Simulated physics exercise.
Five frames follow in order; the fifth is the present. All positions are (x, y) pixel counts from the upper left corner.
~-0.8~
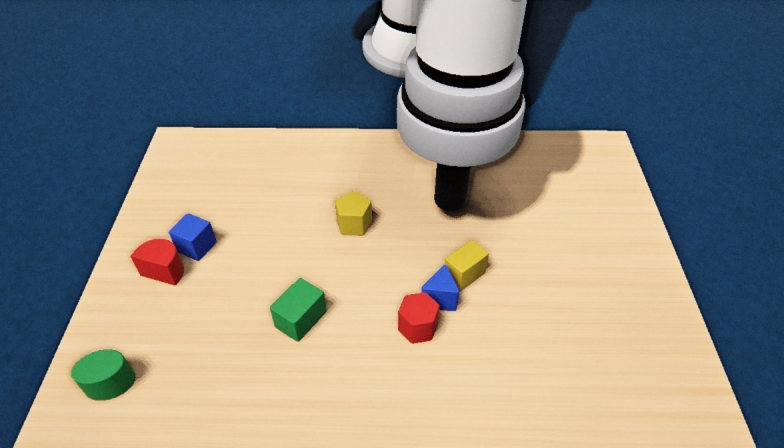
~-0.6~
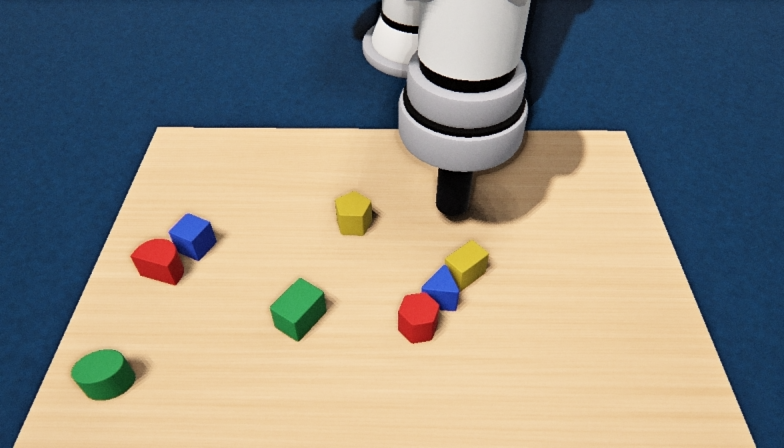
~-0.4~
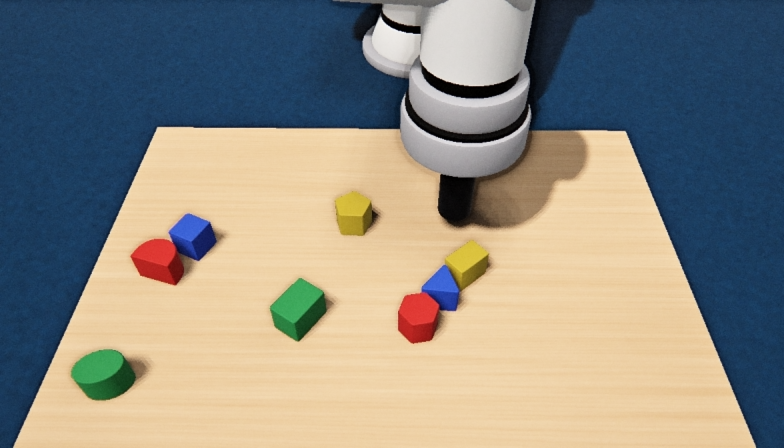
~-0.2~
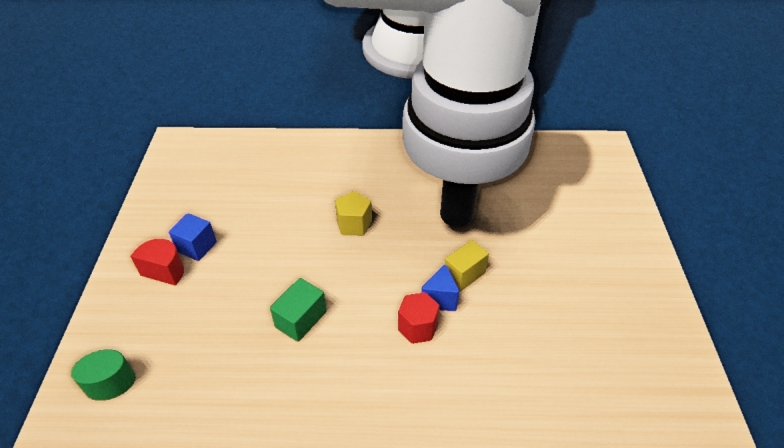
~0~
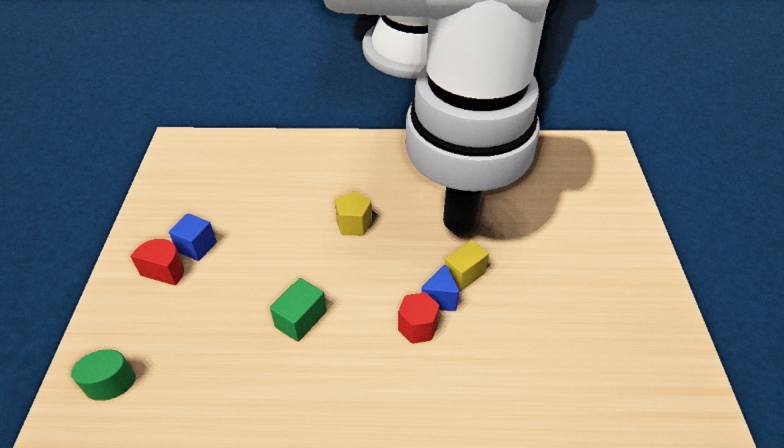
On a light wooden table against a blue background, a white robot arm holds a black bar upright above scattered red, blue, green and yellow blocks. The arm moves the bar slowly toward the viewer and slightly right, drawing close behind the yellow rectangular block, while every block stays still.
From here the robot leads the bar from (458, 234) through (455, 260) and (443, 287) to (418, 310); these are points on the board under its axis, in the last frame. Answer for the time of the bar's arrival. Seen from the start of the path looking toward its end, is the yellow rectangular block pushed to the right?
No.
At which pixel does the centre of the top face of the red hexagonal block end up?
The point I'd pick in the picture is (390, 349).
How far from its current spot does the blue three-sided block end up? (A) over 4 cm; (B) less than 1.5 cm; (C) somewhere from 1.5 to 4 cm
A - over 4 cm.
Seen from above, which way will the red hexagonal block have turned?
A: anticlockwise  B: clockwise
It's A.
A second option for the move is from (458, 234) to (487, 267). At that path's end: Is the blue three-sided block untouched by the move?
I'd say yes.
What follows on the original path. One third of the way, bar (456, 250); yellow rectangular block (470, 264).
Two thirds of the way, bar (444, 276); red hexagonal block (409, 318), turned 25° anticlockwise; blue three-sided block (424, 295), turned 15° clockwise; yellow rectangular block (474, 279), turned 15° anticlockwise.
At the end, bar (419, 299); red hexagonal block (390, 349), turned 35° anticlockwise; blue three-sided block (400, 322); yellow rectangular block (474, 279), turned 15° anticlockwise.
